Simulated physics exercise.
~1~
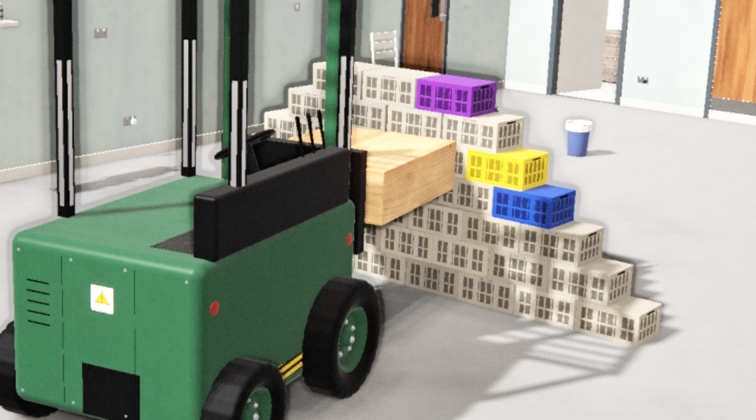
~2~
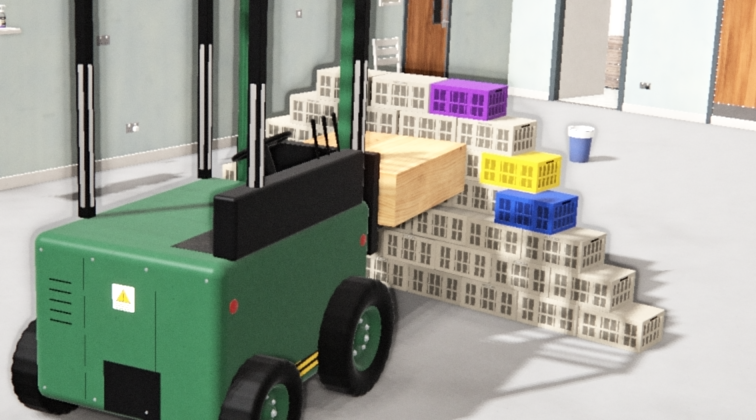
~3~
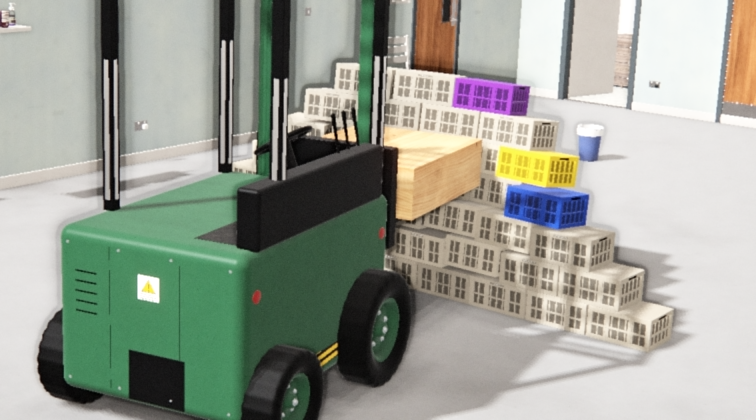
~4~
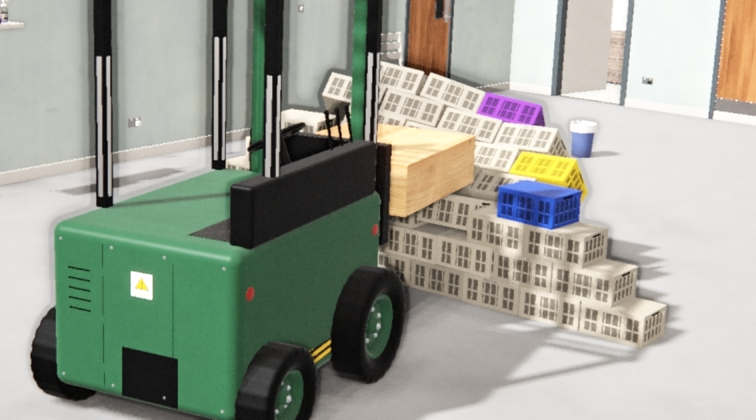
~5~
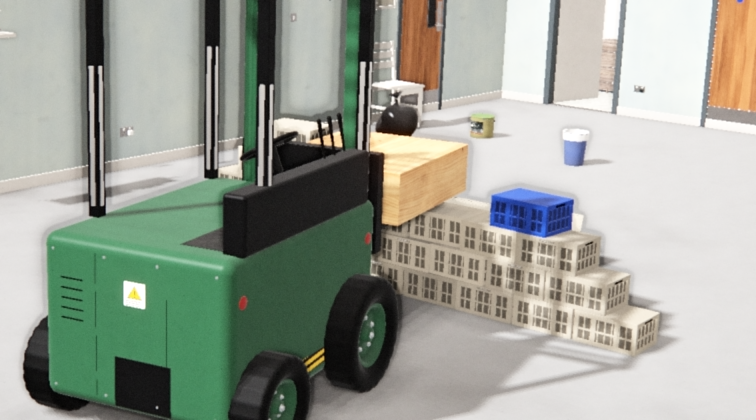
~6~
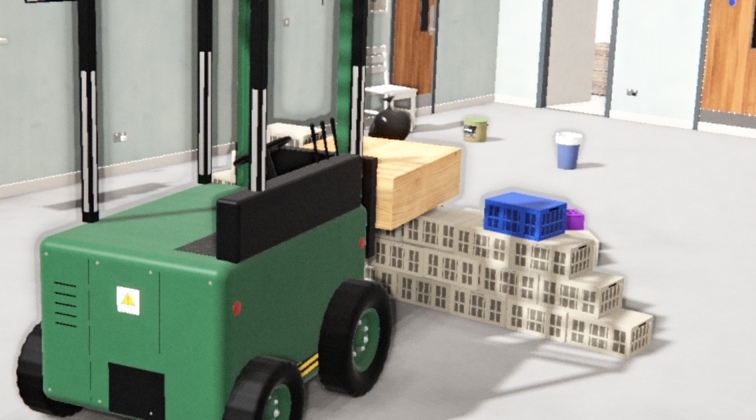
In a bright room with pale walls and wooden doors, a slightly swaying camera looks from behind a green forklift toward a stepped wall of cream crates. A purple crate sits near the top right, with a yellow one and a blue one on the steps below, and a blue bucket stands beyond. The forklift holds a wooden case against the wall. The upper rows tilt backward, carrying the purple and yellow crates with them, and drop behind the wall. Finally, the lower rows still stand with the blue crate on top, and the purple one shows low behind them.
